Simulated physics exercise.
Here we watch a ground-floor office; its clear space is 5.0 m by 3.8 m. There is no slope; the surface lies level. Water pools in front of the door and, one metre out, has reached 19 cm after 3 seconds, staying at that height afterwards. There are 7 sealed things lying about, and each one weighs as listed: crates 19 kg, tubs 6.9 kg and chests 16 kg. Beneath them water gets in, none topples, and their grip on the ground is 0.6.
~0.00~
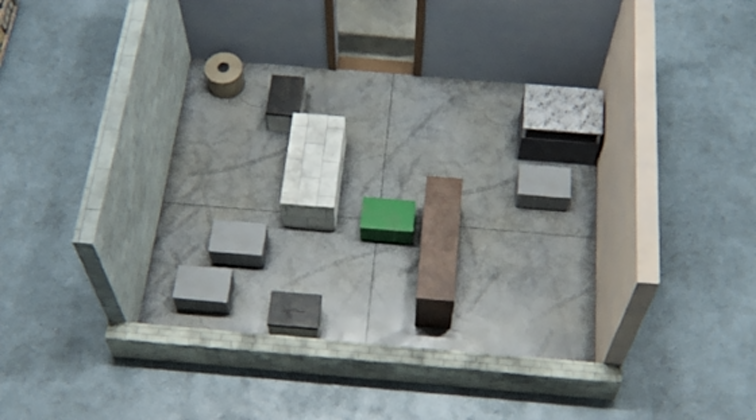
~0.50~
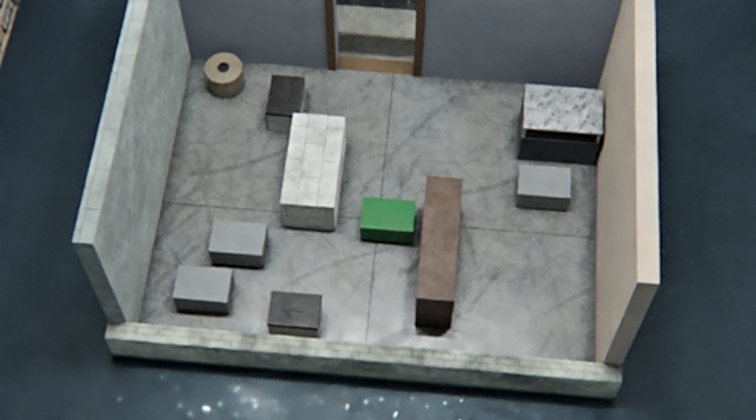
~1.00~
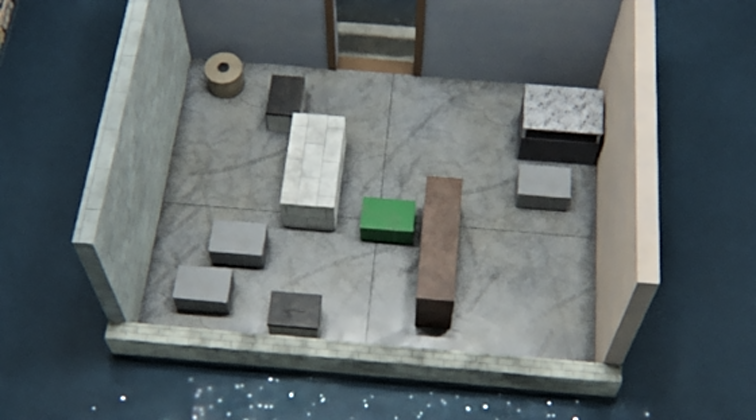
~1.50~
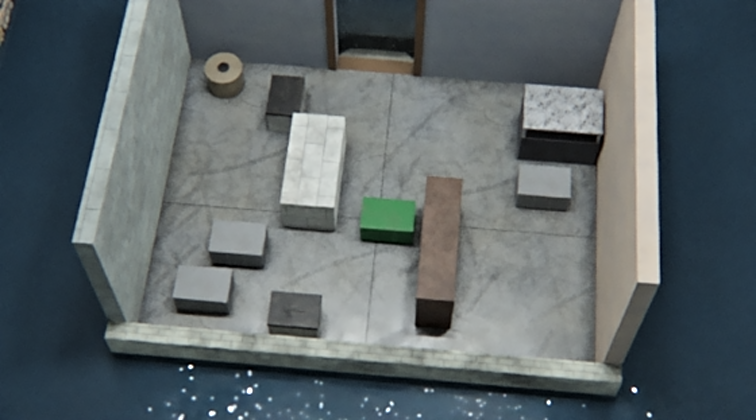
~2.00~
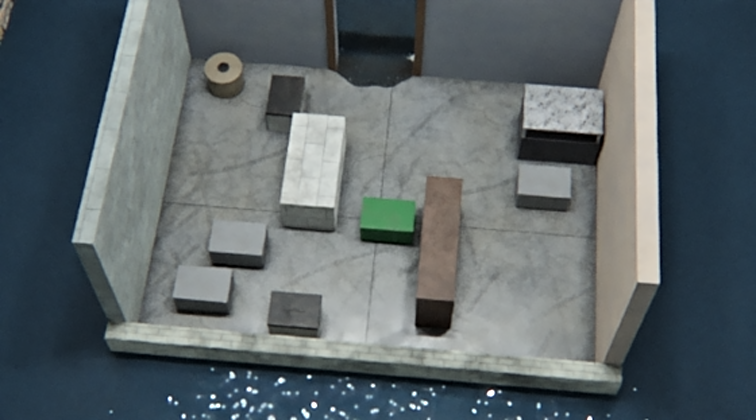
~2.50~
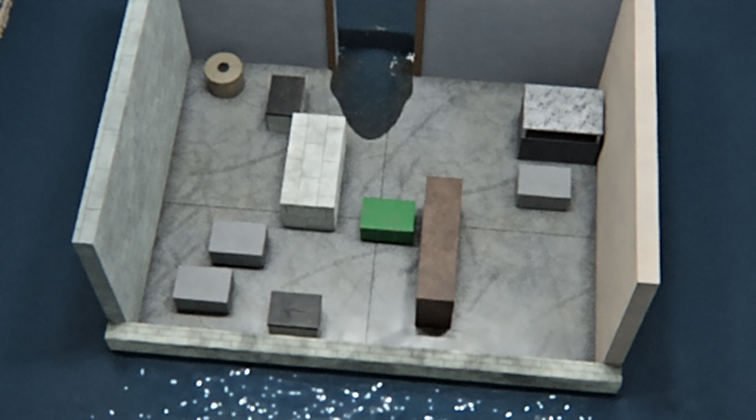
Walled room with crates and blocks standing still as dark water surrounds it, then enters through the doorway, spreading across the floor.
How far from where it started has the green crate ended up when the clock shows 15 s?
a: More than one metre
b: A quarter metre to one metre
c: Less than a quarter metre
Answer: A.
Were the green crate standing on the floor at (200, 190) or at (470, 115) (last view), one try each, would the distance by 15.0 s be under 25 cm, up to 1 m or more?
In turn: It creeps a little; it hardly budges.
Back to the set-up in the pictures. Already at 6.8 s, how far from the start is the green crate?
About 80 cm by then.
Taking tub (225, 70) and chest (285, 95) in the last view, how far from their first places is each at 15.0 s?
In turn: 10 cm, 40 cm.
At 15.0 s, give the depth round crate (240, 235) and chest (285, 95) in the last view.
Depth approx. 10 cm / 9 cm.
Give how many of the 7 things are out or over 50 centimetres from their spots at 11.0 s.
The number comes to 1.
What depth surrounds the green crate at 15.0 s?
Depth approx. 10 cm.
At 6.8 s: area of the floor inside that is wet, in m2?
Roughly 14 m2.
After 3.5 s the green crate is near (388, 214), 0.0 m from its start, aground; 0 afloat.
After 6.8 s the green crate is near (374, 272), 0.7 m from its start, aground; 0 afloat.
After 11.0 s the green crate is near (334, 324), 1.5 m from its start, afloat; 4 afloat.
After 15.0 s the green crate is near (239, 309), 2.0 m from its start, afloat; 7 afloat.
